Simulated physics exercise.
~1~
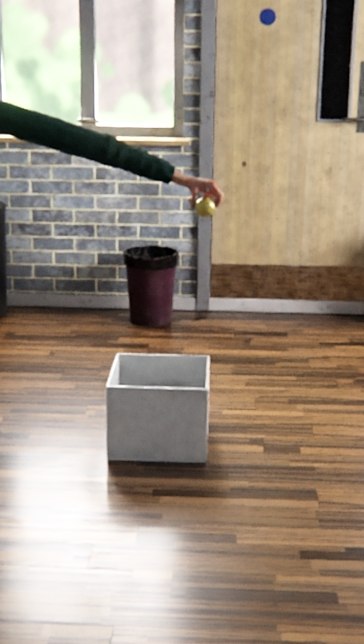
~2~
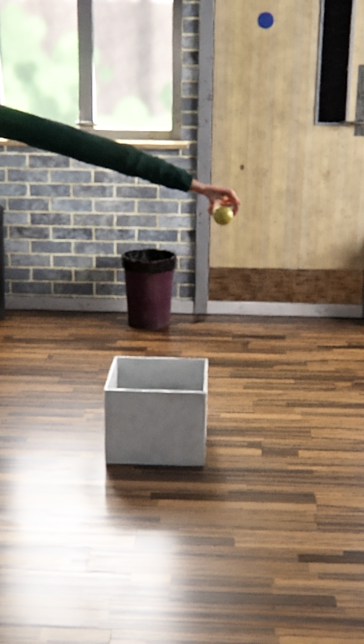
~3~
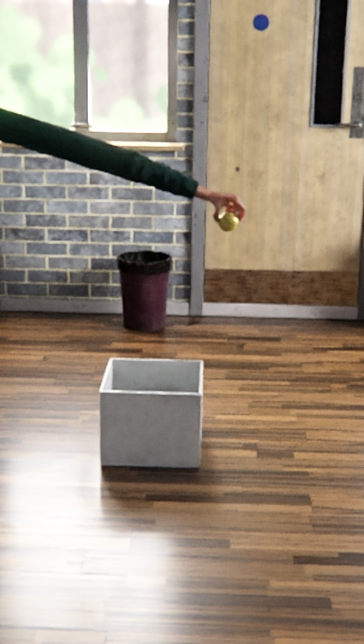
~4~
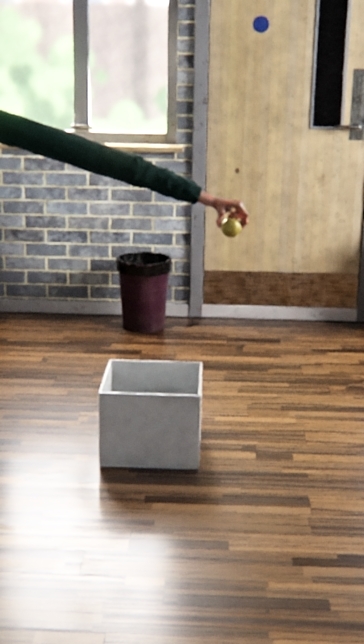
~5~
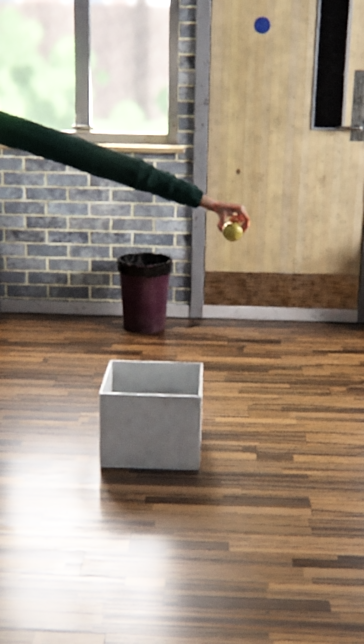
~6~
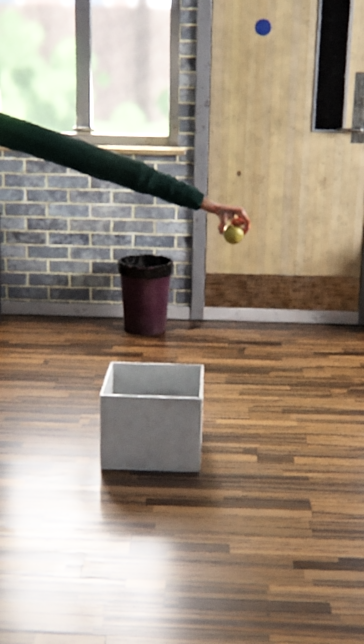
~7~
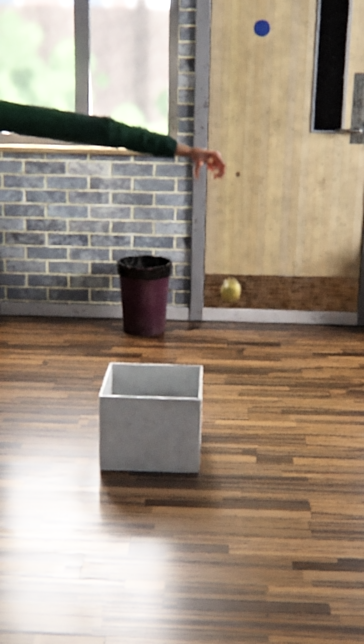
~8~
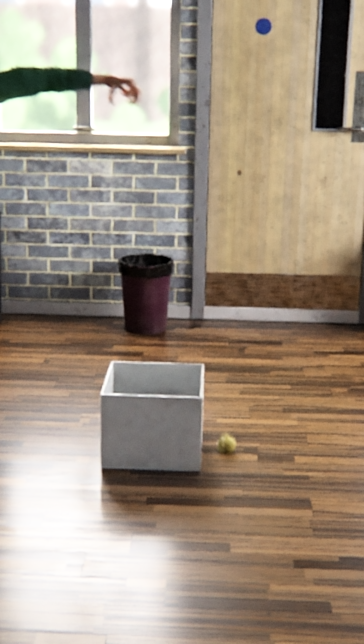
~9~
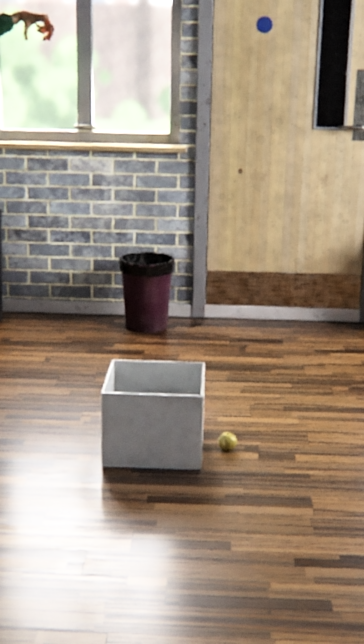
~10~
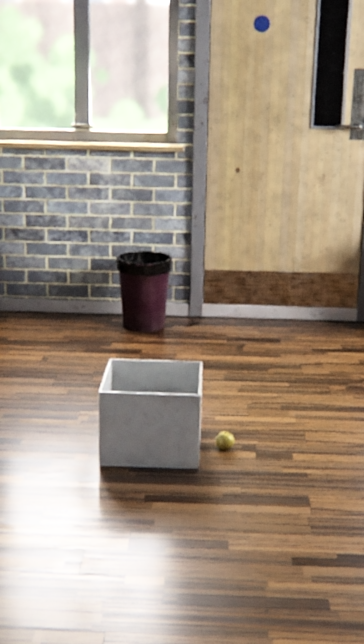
Yellow ball held by an outstretched hand drifting right, then dropping past an open grey box and resting on the wooden floor.
